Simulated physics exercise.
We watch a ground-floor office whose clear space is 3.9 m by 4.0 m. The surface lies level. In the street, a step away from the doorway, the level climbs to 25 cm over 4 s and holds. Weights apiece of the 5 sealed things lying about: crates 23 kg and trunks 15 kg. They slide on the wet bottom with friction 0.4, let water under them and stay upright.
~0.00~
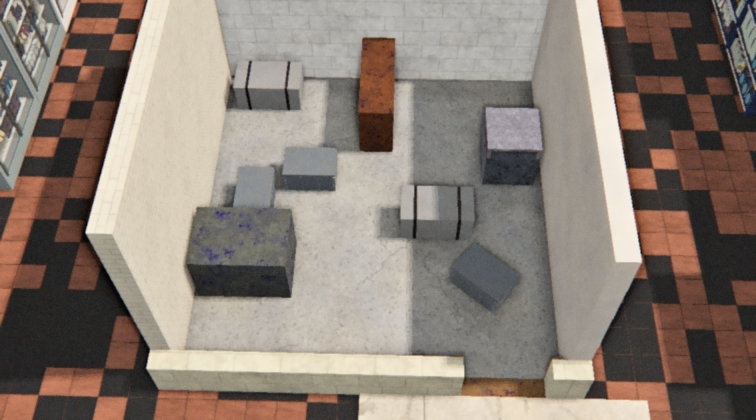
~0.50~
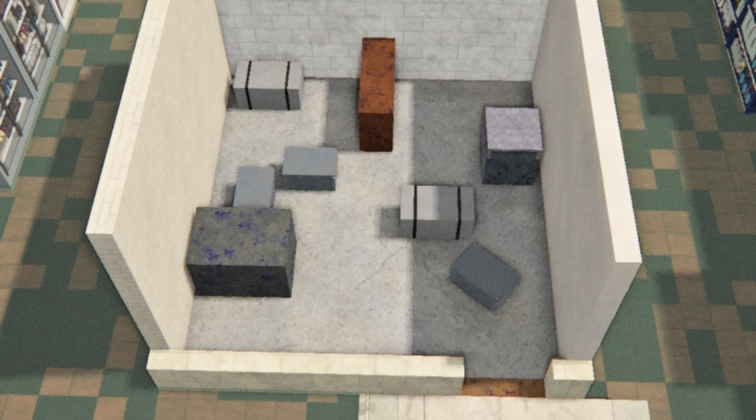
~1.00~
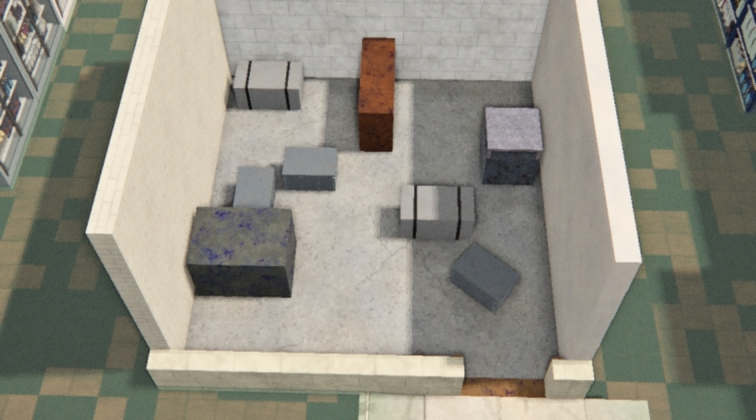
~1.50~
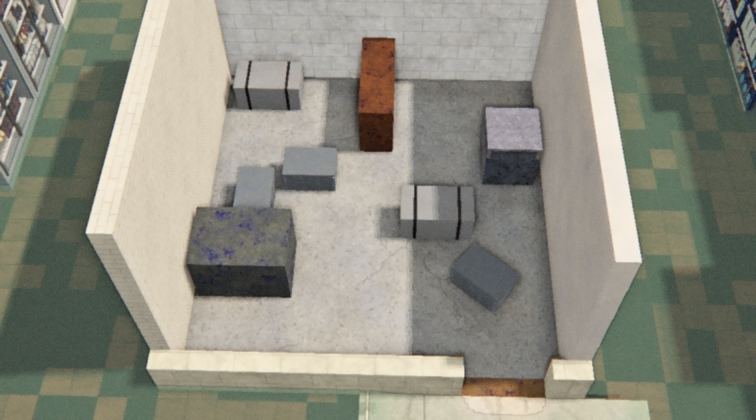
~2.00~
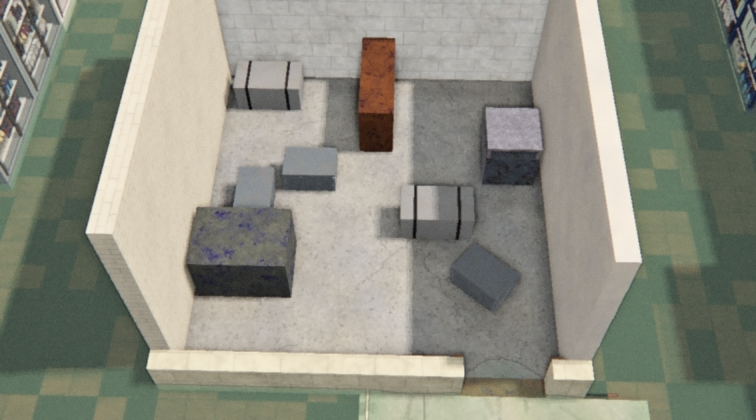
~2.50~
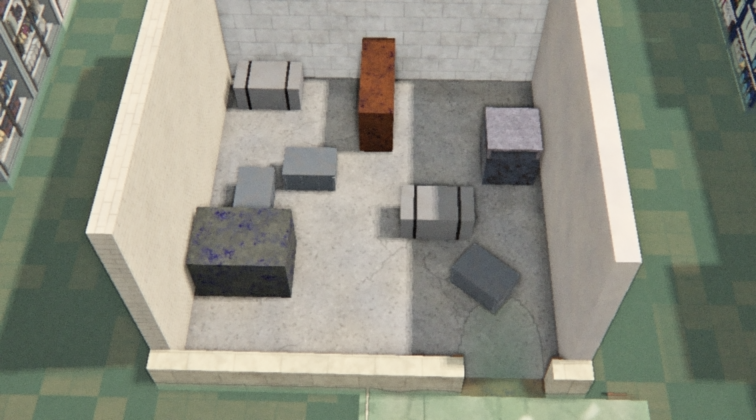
At the start, crates, banded trunks and blocks sit still on the dry floor of a walled room, and the paving outside is orange and black. The paving then appears green and tan, and clear water creeps through the front doorway and spreads inward while everything inside stays put.
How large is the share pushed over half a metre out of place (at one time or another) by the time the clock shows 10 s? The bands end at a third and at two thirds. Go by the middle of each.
It is from one to two thirds.
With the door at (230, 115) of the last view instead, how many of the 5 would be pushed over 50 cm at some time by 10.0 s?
Then 3.
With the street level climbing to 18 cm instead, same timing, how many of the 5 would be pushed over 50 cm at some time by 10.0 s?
Then 2.
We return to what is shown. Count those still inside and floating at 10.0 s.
I count 5.
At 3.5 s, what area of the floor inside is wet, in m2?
About 2.5 m2.
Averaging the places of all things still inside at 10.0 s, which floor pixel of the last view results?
Around (315, 134).
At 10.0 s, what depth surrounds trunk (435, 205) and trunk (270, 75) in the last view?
About 11 and 11 cm.
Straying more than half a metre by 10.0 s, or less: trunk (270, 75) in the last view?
Answer: Short of it.
After 3.5 s 0 of 5 are over 50 cm from their spots; 0 afloat.
After 4.5 s 0 of 5 are over 50 cm from their spots; 0 afloat.
After 7.0 s 2 of 5 are over 50 cm from their spots; 1 afloat.
After 10.0 s 3 of 5 are over 50 cm from their spots, and 3 have been at some point; 5 afloat.
